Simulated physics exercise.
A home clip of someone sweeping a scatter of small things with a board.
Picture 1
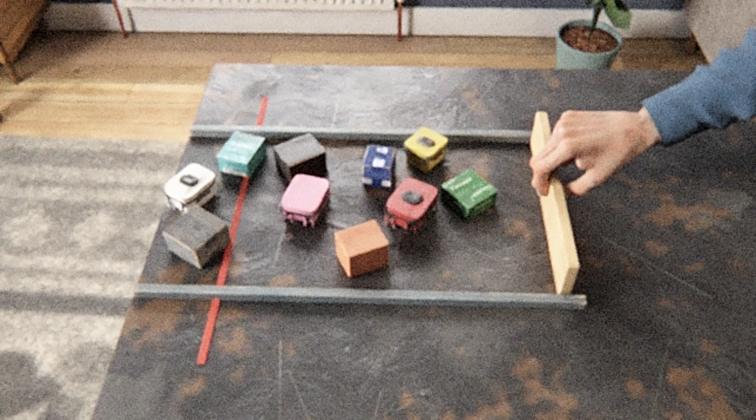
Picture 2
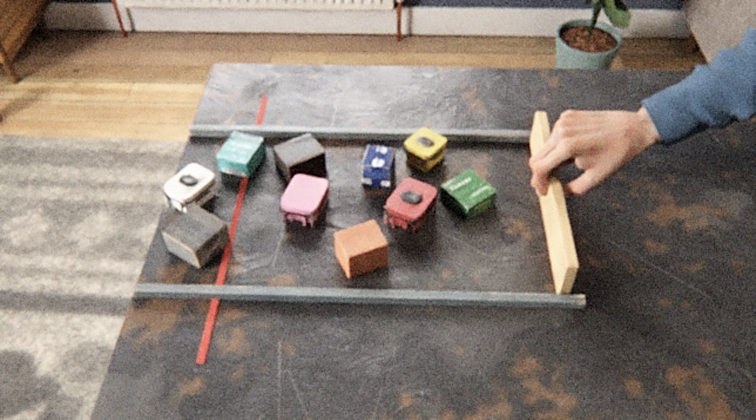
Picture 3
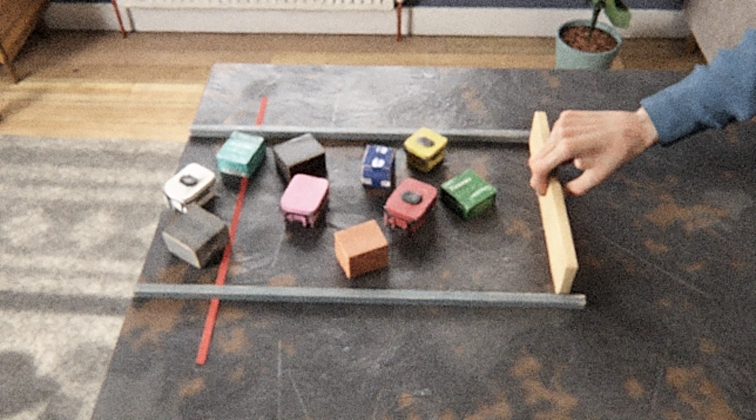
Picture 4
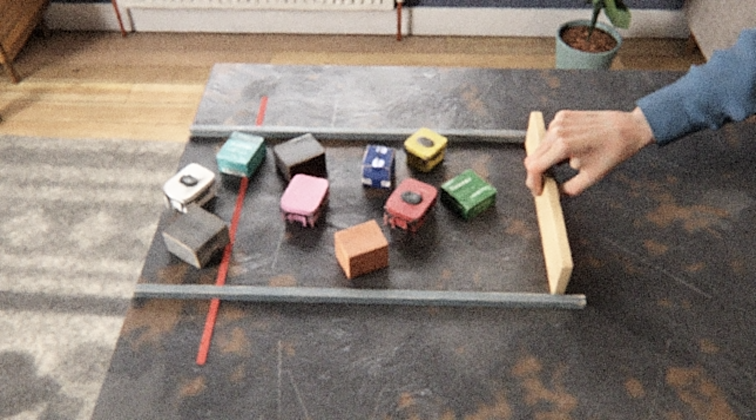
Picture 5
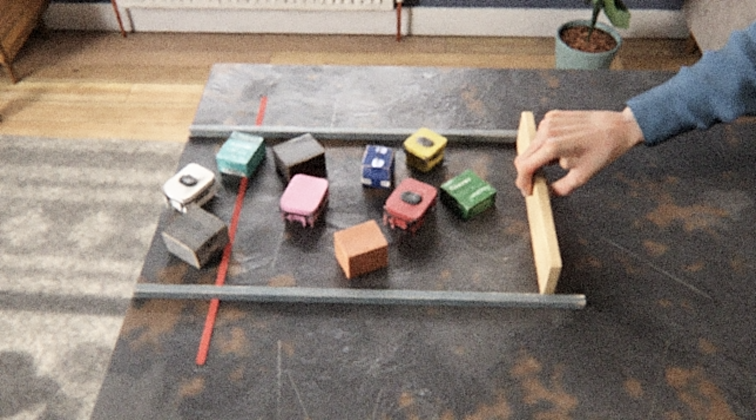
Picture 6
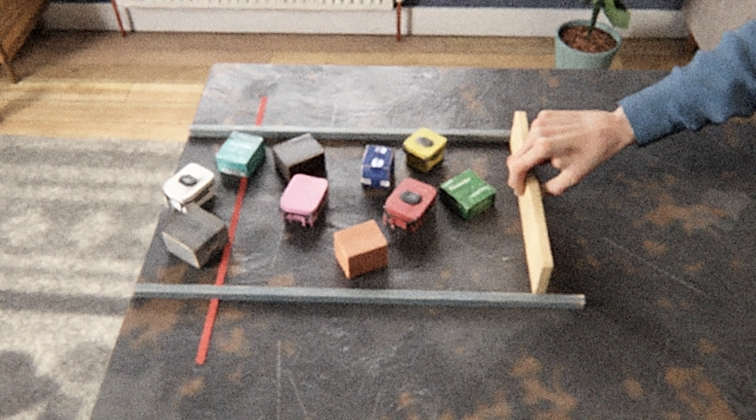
A hand slides a wooden board slightly left while the scattered small items stay still.
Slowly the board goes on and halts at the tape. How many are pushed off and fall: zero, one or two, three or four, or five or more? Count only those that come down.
Here the number that fall off is one or two.
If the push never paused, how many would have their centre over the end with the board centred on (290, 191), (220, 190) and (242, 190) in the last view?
The counts: 0, 4 and 2.
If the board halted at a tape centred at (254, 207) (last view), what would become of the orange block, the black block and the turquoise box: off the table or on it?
The orange block stays on; the black block remains up; the turquoise box tumbles off.
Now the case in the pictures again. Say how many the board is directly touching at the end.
In contact: 4.
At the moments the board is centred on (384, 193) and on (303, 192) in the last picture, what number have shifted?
At the one place 6, at the other 8.
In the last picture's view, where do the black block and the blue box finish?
About (202, 139), and the other about (199, 160).
Early on, none off yet; white case at rest near (191, 191); grey box at rest near (197, 236); turquoise box at rest near (241, 154).
A while later, none off yet; white case at rest near (191, 191); grey box at rest near (197, 236); turquoise box moving near (237, 154).
Further along, none off yet; white case moving near (182, 191); grey box at rest near (196, 237); turquoise box travelled about its own width near (193, 142).
Finally, the number that fall off is one or two; lost, turquoise box and white case.
